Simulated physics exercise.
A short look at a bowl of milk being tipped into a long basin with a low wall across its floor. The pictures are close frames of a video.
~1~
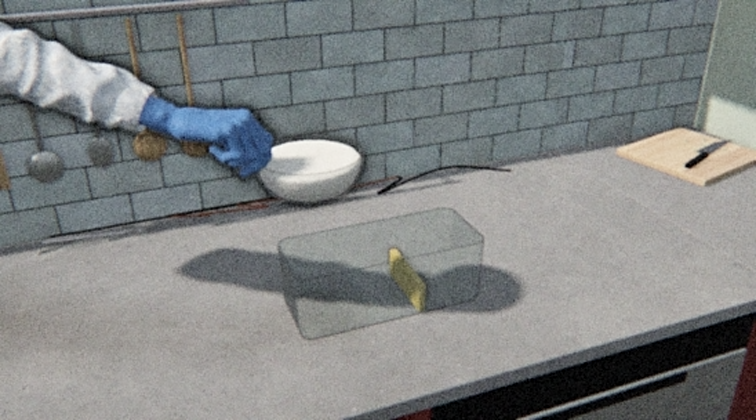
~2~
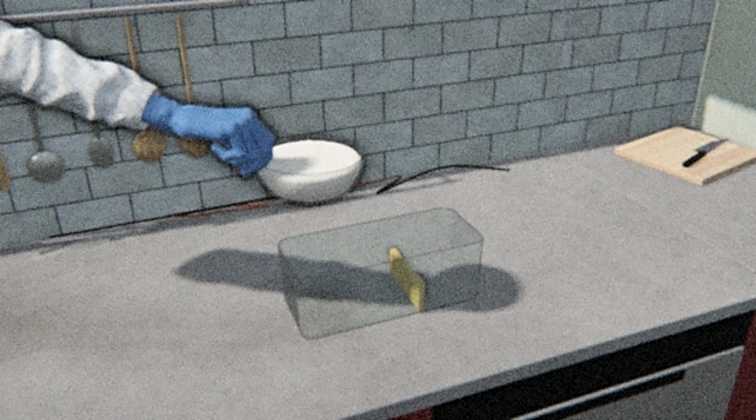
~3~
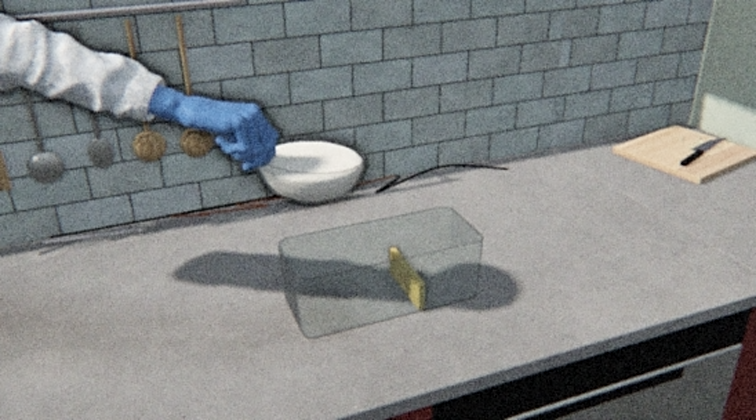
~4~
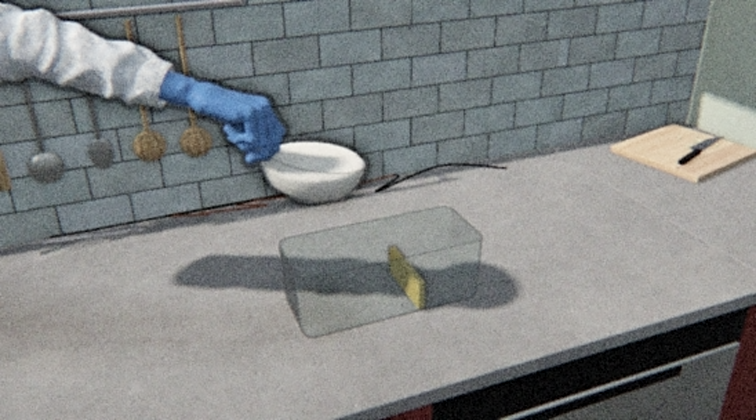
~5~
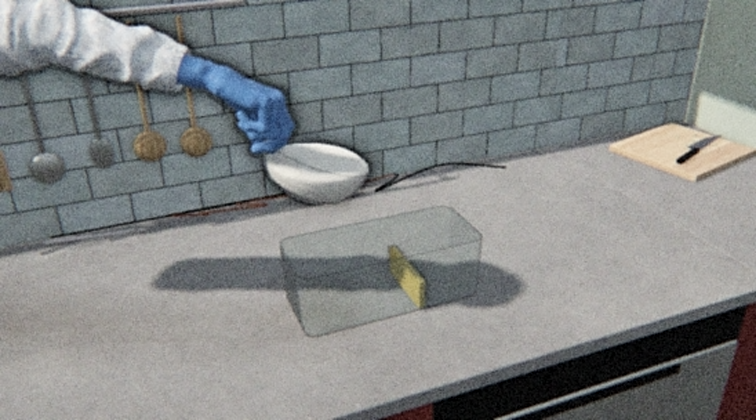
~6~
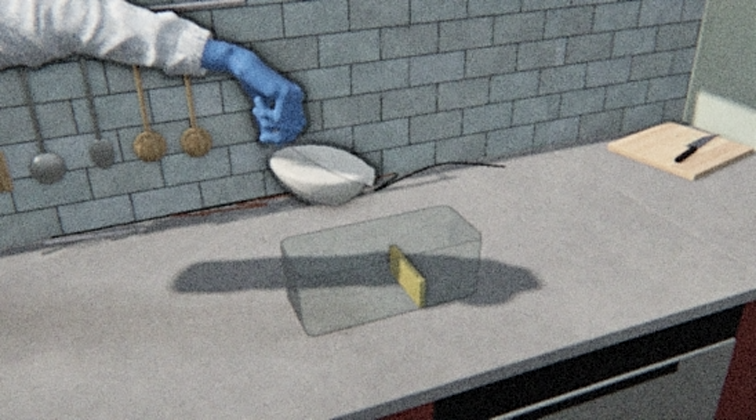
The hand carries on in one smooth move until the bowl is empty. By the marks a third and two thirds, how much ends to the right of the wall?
The share right of the wall is under a third.
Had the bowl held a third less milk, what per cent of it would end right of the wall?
Some 5 per cent.
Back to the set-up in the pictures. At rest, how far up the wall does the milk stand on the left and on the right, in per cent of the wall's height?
Some 40 per cent left and 20 right.
A moment on, the bowl is tipped on its side and 7 per cent is still to pour, 41 is left of the wall and 11 right of it.
Next, the bowl is tipped right over and 0 per cent is still to pour, 74 is left of the wall and 13 right of it.
Then the bowl is tipped right over and 0 per cent is still to pour, 72 is left of the wall and 15 right of it.
Later the bowl is tipped right over and 0 per cent is still to pour, 76 is left of the wall and 15 right of it.
Finally, 76 per cent lies left of the wall, 15 right of it and 9 outside.
